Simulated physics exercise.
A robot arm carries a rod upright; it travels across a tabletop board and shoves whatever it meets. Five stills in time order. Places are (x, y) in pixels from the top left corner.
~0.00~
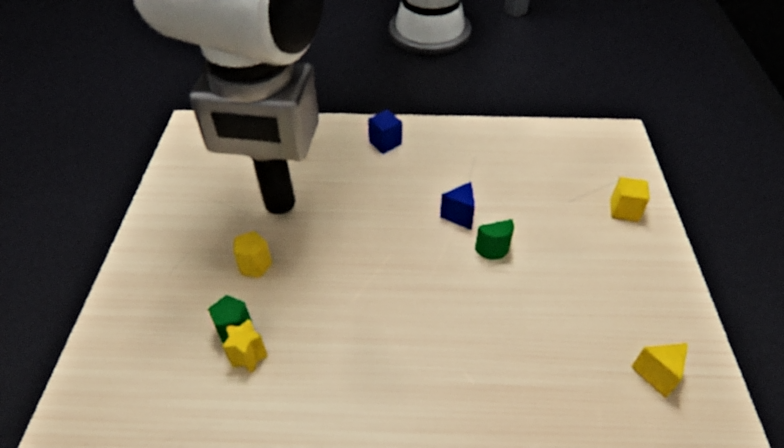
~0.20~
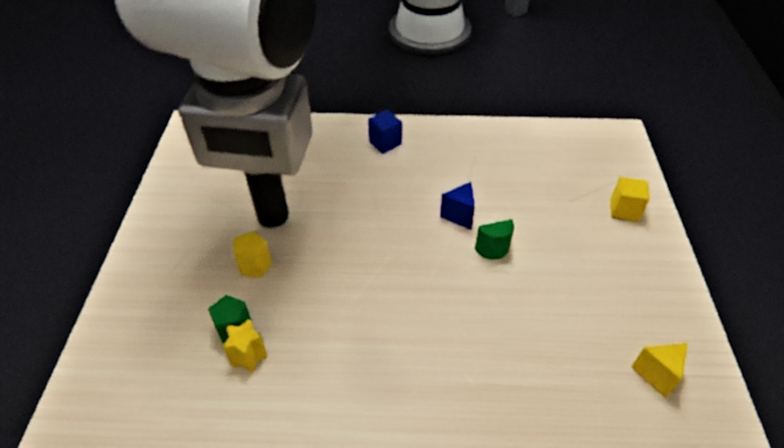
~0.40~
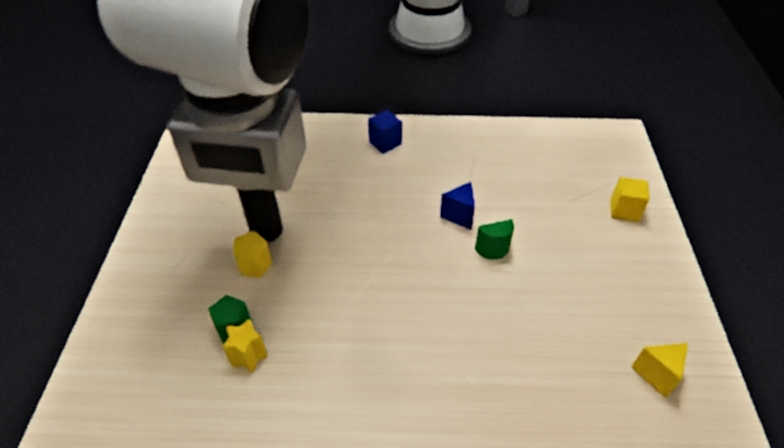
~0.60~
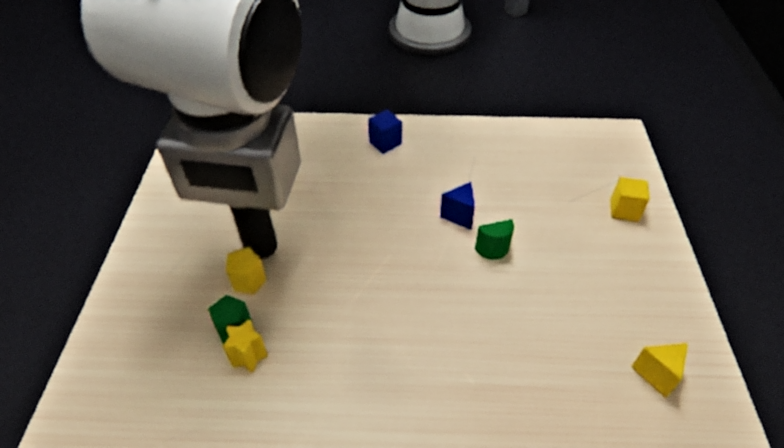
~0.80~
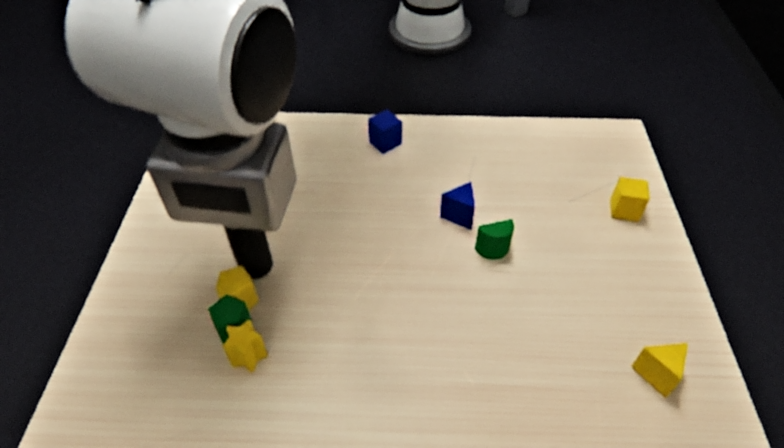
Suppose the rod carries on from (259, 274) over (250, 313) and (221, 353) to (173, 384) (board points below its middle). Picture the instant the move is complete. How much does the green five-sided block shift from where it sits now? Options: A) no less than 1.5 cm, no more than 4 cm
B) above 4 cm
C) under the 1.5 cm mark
That would be B.
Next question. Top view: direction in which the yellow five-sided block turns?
Clockwise.
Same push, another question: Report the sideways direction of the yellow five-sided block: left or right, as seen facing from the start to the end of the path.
Taking start-to-end as forward, the block's sideways shift goes to the right.
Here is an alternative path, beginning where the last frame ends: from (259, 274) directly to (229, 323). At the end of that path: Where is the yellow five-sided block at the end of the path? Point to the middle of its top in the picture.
When the path ends, it will be at (189, 324).
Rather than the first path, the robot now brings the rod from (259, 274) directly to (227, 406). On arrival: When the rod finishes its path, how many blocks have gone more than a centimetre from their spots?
Three or more.
On the path given first. One third of the way, rod (248, 307); green five-sided block (199, 339), turned 65° anticlockwise; yellow five-sided block (208, 306), turned 80° clockwise; yellow star block (241, 340), turned 20° anticlockwise.
Two thirds of the way, rod (217, 347); green five-sided block (176, 359), turned 95° anticlockwise; yellow five-sided block (185, 315); yellow star block (240, 347), turned 40° anticlockwise.
At the end, rod (169, 378); green five-sided block (130, 396), turned 140° anticlockwise; yellow five-sided block (183, 315), turned 145° clockwise; yellow star block (240, 347), turned 40° anticlockwise.
